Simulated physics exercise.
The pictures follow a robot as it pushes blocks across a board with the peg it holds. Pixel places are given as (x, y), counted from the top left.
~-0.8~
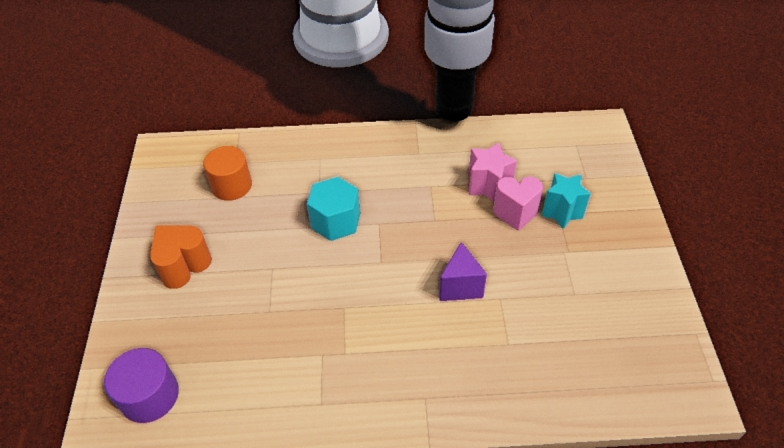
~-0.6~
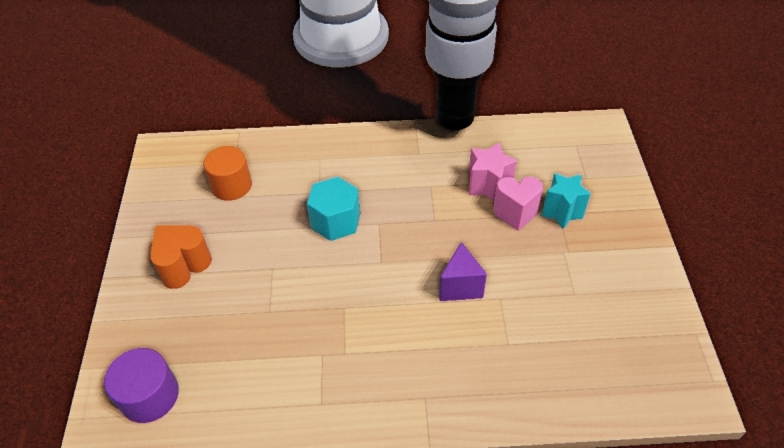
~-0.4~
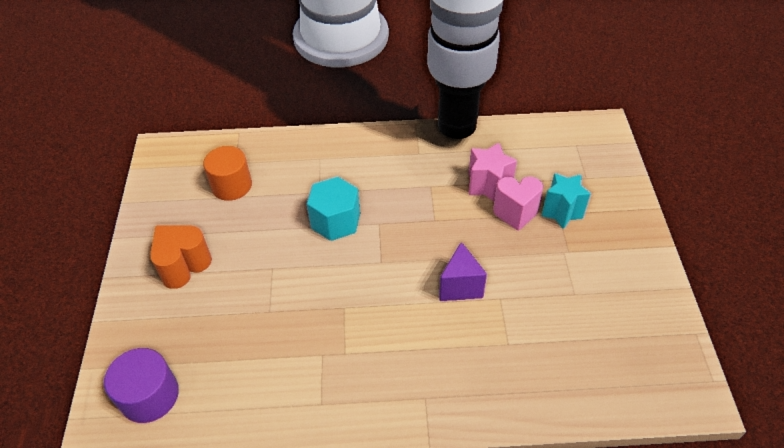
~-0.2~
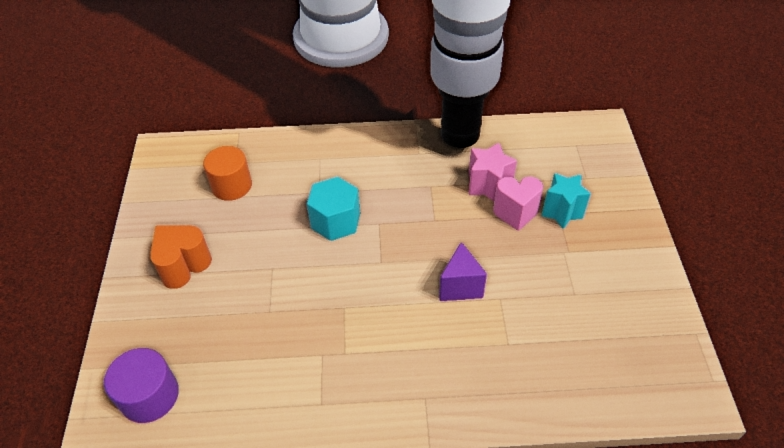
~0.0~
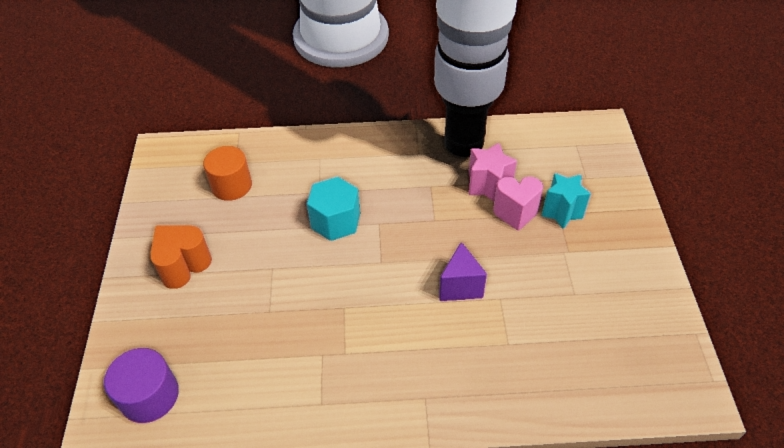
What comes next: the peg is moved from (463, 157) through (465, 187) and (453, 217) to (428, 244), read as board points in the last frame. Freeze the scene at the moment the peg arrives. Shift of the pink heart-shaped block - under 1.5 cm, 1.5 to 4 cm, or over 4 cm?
It shifts 1.5 to 4 cm.
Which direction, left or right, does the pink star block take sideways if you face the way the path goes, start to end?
Answer: Leftward.
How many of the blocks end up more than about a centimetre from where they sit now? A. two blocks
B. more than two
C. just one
It's A.
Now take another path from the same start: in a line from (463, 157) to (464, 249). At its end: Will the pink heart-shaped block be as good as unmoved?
No, it doesn't check out.
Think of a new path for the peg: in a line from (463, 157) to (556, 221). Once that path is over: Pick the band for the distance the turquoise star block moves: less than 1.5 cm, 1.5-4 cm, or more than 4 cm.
It travels between 1.5 and 4 cm.
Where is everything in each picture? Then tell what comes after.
The first picture shows lower end of the peg (454, 110), tops of blocks, purple three-sided block (463, 264), pink star block (492, 159), pink heart-shaped block (521, 188).
The second picture shows peg (455, 118), blocks as before.
The third picture shows peg (457, 127), blocks as before.
The fourth picture shows peg (460, 135), blocks as before.
The fifth picture shows peg (464, 144), purple three-sided block (463, 264), pink star block (492, 159), pink heart-shaped block (521, 188).
What follows on the original path. One third of the way, peg (466, 175); pink star block (502, 175), turned 45° anticlockwise; pink heart-shaped block (528, 195), turned 15° anticlockwise.
Two thirds of the way, peg (454, 205); pink star block (499, 187), turned 70° anticlockwise; pink heart-shaped block (534, 202), turned 35° anticlockwise.
At the end, peg (428, 232); purple three-sided block not moved; pink star block (499, 187), turned 70° anticlockwise; pink heart-shaped block (534, 202), turned 35° anticlockwise.
